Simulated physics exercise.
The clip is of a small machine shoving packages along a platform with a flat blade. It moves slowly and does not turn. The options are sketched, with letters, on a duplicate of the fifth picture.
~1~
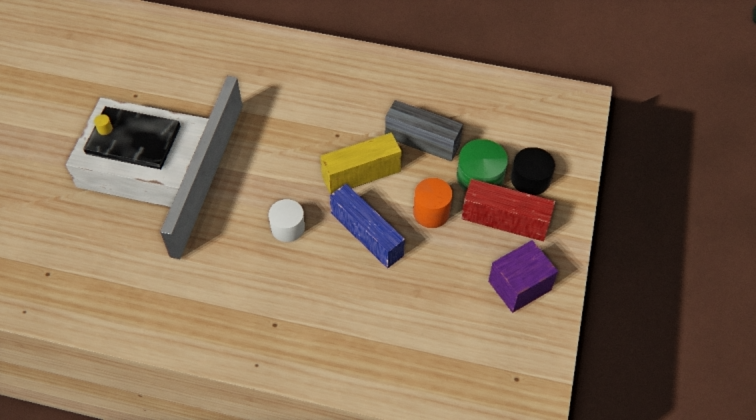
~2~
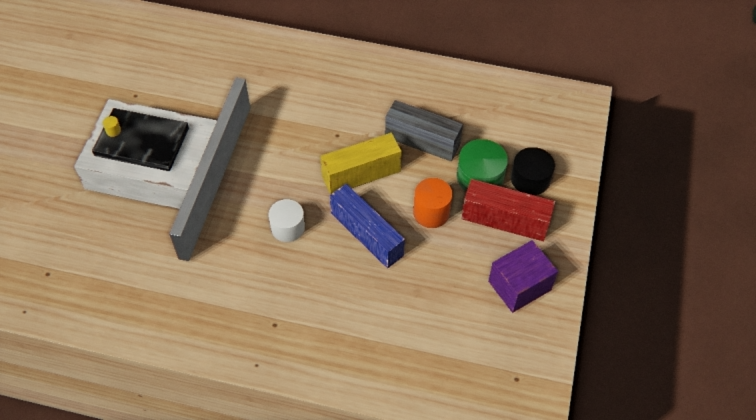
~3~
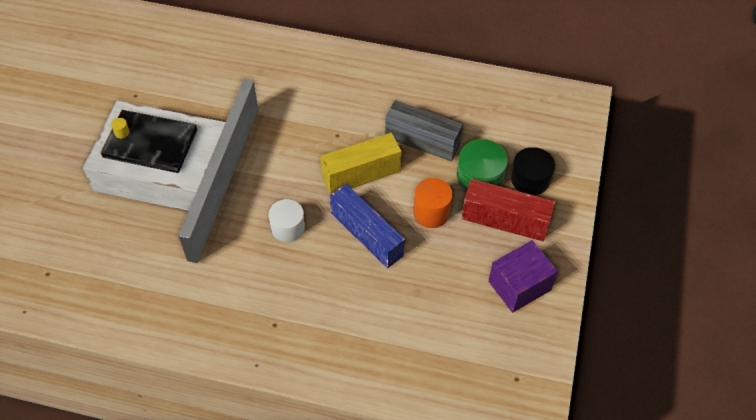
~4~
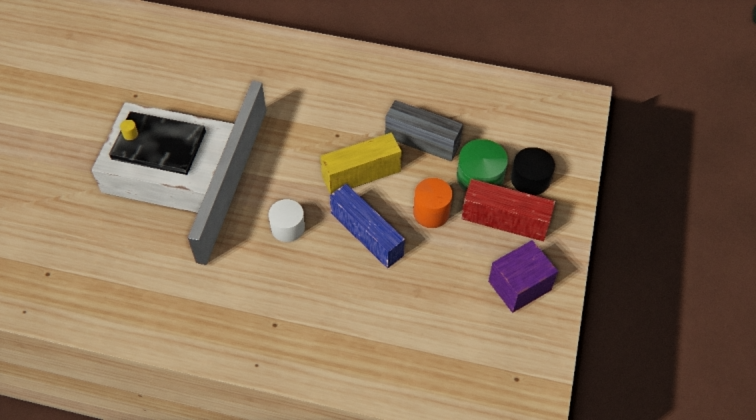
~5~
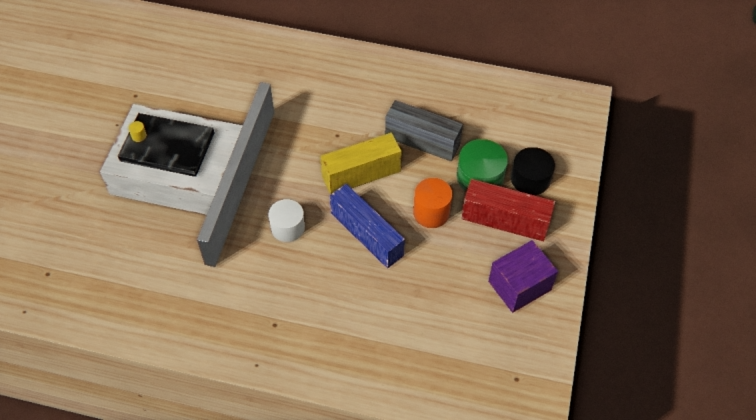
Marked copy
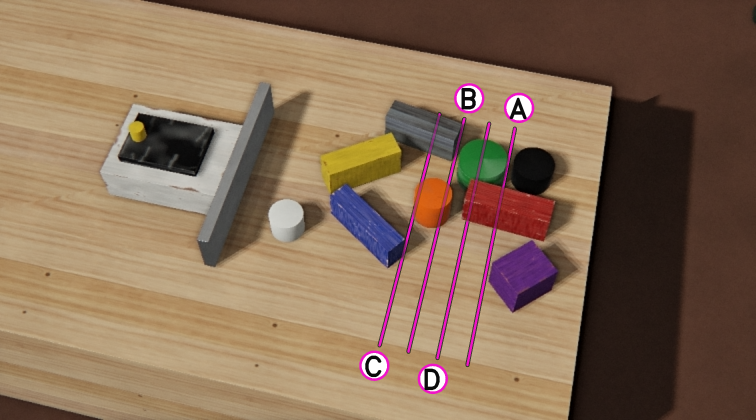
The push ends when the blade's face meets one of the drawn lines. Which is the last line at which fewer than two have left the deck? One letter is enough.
Stop at A.
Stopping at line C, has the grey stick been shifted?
By then, yes.
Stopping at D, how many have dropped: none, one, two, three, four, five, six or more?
In all, none.
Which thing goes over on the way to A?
The red bar goes over.
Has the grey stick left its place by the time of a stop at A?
Yes.
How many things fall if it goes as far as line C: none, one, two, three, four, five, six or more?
In all, none.
On the marked copy, A at (493, 237); B at (439, 226); C at (412, 221); D at (465, 232).
Taking A. A third of the way, robot (261, 163); white canister (339, 236); yellow bar (380, 164).
Two thirds of the way, robot (352, 181); red bar (529, 215); grey stick (479, 131).
When it is over, robot (425, 196); red bar over the edge; black canister (593, 172); one fallen.
As for the rest, B is within the limit but short; C is within the limit but short; D is within the limit but short.
